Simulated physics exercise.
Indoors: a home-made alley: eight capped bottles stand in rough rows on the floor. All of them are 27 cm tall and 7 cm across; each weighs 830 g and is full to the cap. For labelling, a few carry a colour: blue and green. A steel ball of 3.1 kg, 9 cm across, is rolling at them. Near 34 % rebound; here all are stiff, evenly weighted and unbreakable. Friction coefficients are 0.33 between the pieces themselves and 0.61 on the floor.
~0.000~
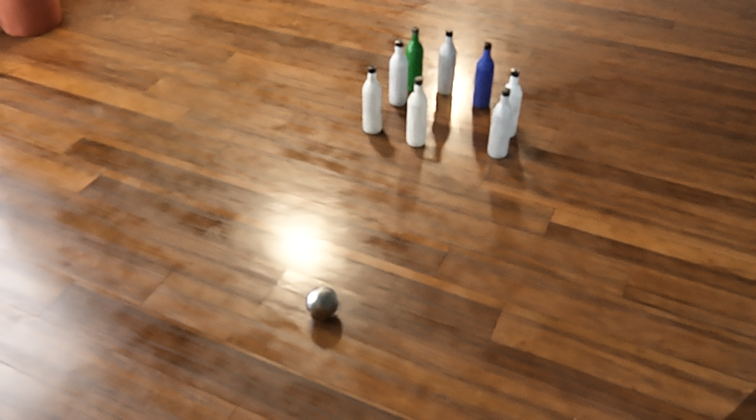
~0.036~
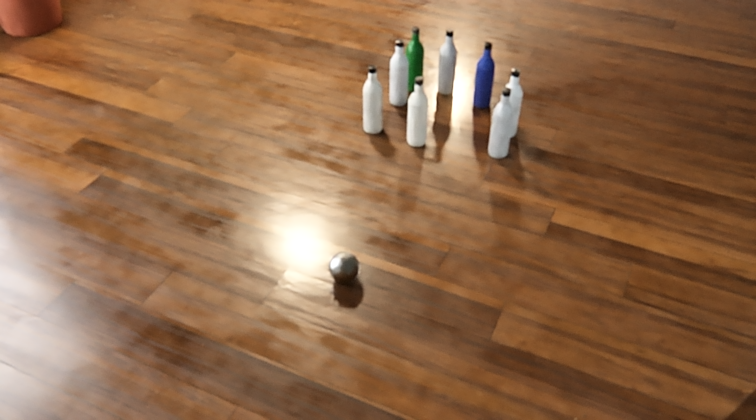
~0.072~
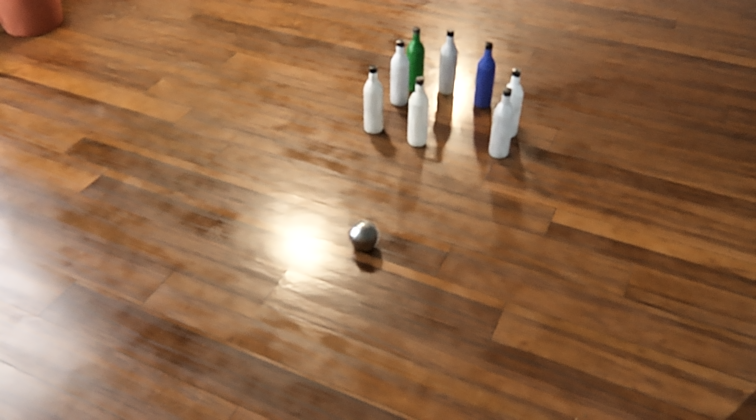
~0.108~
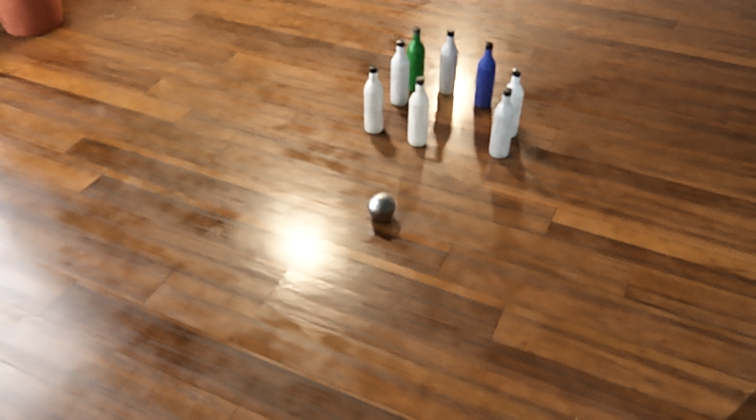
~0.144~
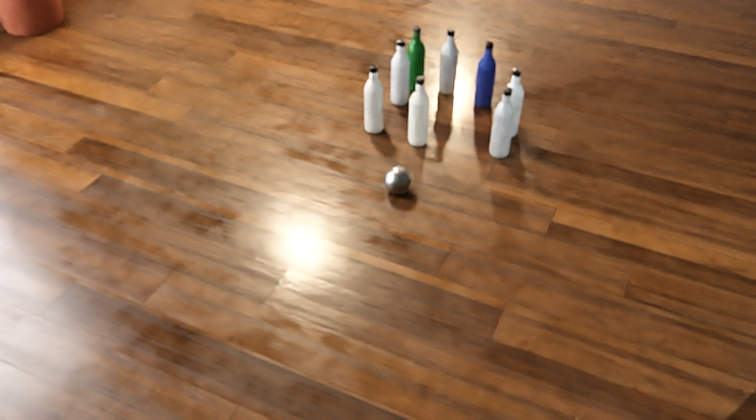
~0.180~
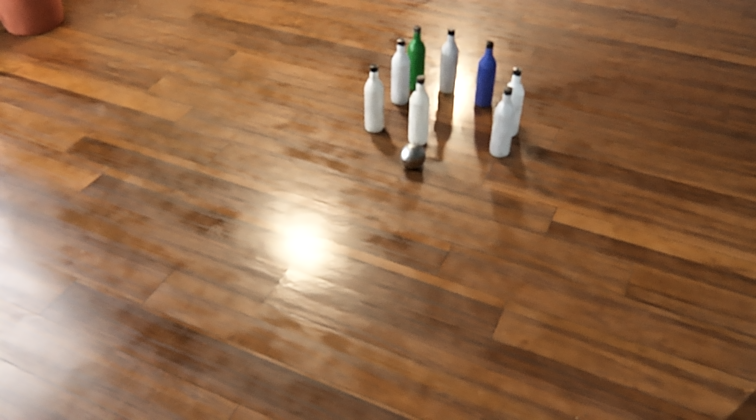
Eight capped bottles stand on a wooden floor as a steel ball rolls toward them.
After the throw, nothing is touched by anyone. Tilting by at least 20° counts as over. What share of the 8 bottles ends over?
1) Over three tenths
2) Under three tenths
Over three tenths.
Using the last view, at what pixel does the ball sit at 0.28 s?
Near (449, 110).
After 0.28 s, ball still moving; 1 of the 8 bottles over.
After 0.38 s, ball still moving; 3 of the 8 bottles over; blue bottle 25° from how it stood; green bottle 8° from how it stood.
After 0.54 s, ball still moving; 5 of the 8 bottles over; blue bottle 42° from how it stood; green bottle 32° from how it stood.
After 0.96 s, ball still moving; 5 of the 8 bottles over; green bottle lying flat; blue bottle lying flat.
In the end (1.4 s), ball rolling away; 5 of the 8 bottles over; blue bottle lying flat; green bottle lying flat. That is 62 per cent. From the last view, middles, blue bottle near (495, 93), green bottle near (442, 59).
